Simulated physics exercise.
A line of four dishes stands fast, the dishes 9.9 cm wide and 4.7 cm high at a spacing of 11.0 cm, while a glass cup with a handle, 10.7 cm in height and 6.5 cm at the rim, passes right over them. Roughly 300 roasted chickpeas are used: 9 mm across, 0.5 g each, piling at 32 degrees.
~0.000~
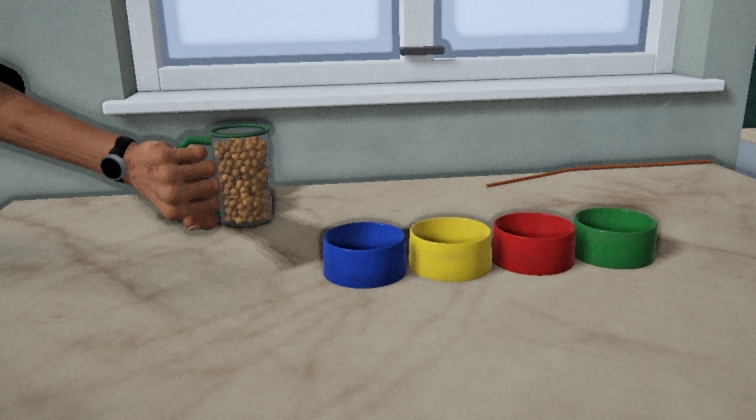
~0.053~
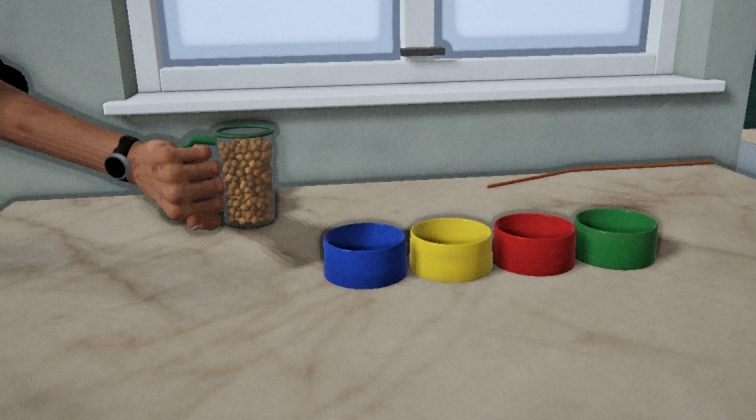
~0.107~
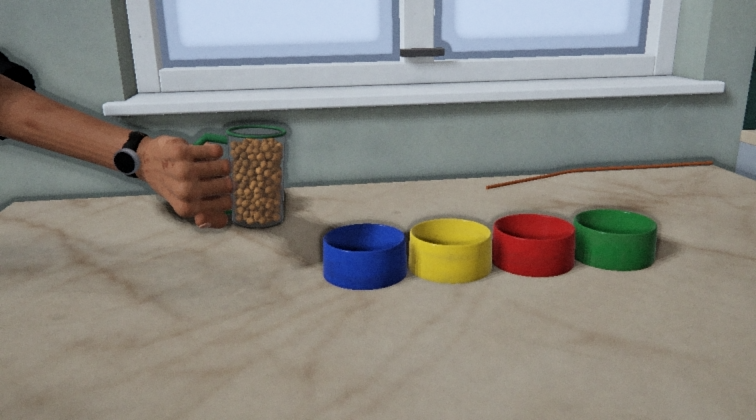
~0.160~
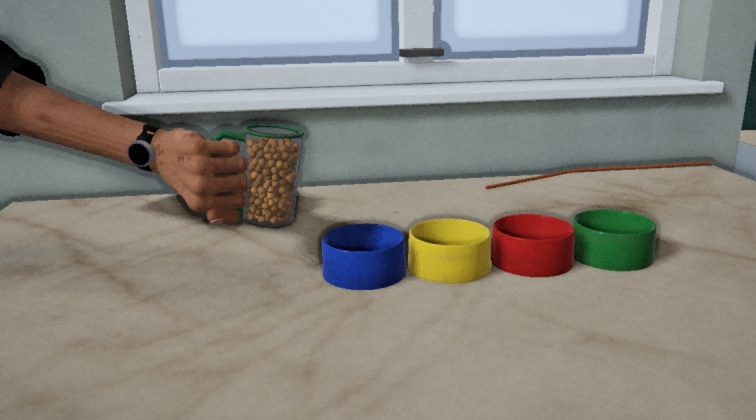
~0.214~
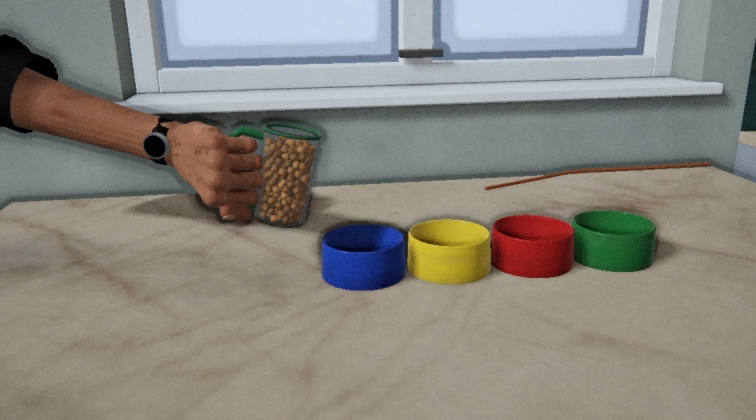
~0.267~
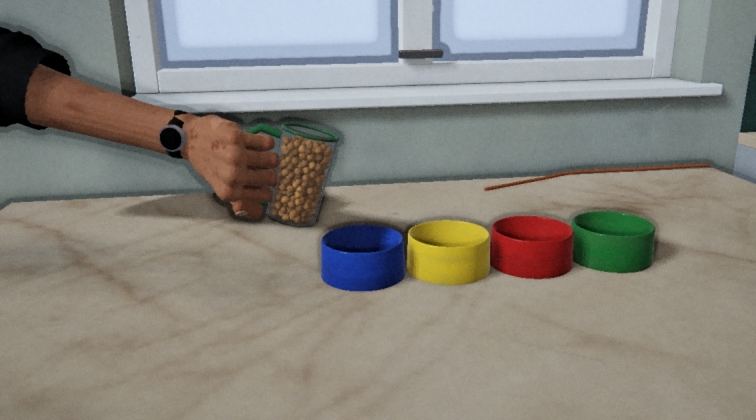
A hand wearing a dark watch grips a clear, green-rimmed cup of roasted chickpeas by its handle and carries it a short way right, gradually tilting it rightward. Four open dishes, blue, yellow, red and green from left to right, sit still in a row on a pale, veined countertop. The steady view looks slightly down across the counter toward a white-framed window in a grey-green wall.
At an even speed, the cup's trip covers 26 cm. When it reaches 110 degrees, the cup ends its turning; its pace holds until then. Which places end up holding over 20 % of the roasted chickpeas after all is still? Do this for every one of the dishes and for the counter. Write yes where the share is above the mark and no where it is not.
Red: Yes, blue: No, green: No, yellow: No, counter: No.
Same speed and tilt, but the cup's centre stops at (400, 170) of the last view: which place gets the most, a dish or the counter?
The largest share goes to yellow.
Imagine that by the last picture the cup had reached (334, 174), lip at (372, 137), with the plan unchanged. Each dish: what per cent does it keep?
Final shares - red 100 %, blue 0 %, green 0 %, yellow 0 %.
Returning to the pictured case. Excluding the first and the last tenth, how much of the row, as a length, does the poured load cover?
It spans about 6 centimetres along the dishes.
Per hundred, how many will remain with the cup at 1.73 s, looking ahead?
Some 65 per cent of the load.
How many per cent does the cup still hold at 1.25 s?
I reckon around 95 per cent.
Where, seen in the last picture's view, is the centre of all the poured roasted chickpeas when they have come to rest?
Resting centre estimate: Around (524, 245).
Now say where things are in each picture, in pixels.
Cup at (243, 176), tilt 0 degrees, lip at (268, 130), moved 0.0 cm; middle of the pieces at (241, 180); blue dish at (364, 236); yellow dish at (450, 231); red dish at (534, 225); green dish at (615, 220), in the first picture.
Cup at (248, 177), tilt 1 degrees, lip at (273, 131), moved 0.4 cm; middle of the pieces at (245, 180), in the second picture.
Cup at (257, 177), tilt 4 degrees, lip at (285, 132), moved 1.6 cm; middle of the pieces at (254, 180), in the third picture.
Cup at (271, 176), tilt 8 degrees, lip at (303, 134), moved 3.3 cm; middle of the pieces at (268, 179), in the fourth picture.
Cup at (286, 176), tilt 12 degrees, lip at (321, 136), moved 5.1 cm; middle of the pieces at (283, 179), in the fifth picture.
Cup at (301, 176), tilt 16 degrees, lip at (338, 139), moved 6.9 cm; middle of the pieces at (297, 179); blue dish at (362, 239); yellow dish at (449, 234); red dish at (532, 229); green dish at (613, 224). The cup turns about 75 degrees a second and travels 33 cm a second, in the sixth picture.
Then, at 0.86 s, tilt 60 degrees; cup holds 100 %.
Then, at 1.25 s, tilt 90 degrees; cup holds 95 %, red 5 %.
Then, at 1.73 s, tilt 110 degrees; cup holds 65 %, red 35 %.
In the end, at 3.8 s, red 100 %, blue 0 %, green 0 %, yellow 0 %, counter 0 %.
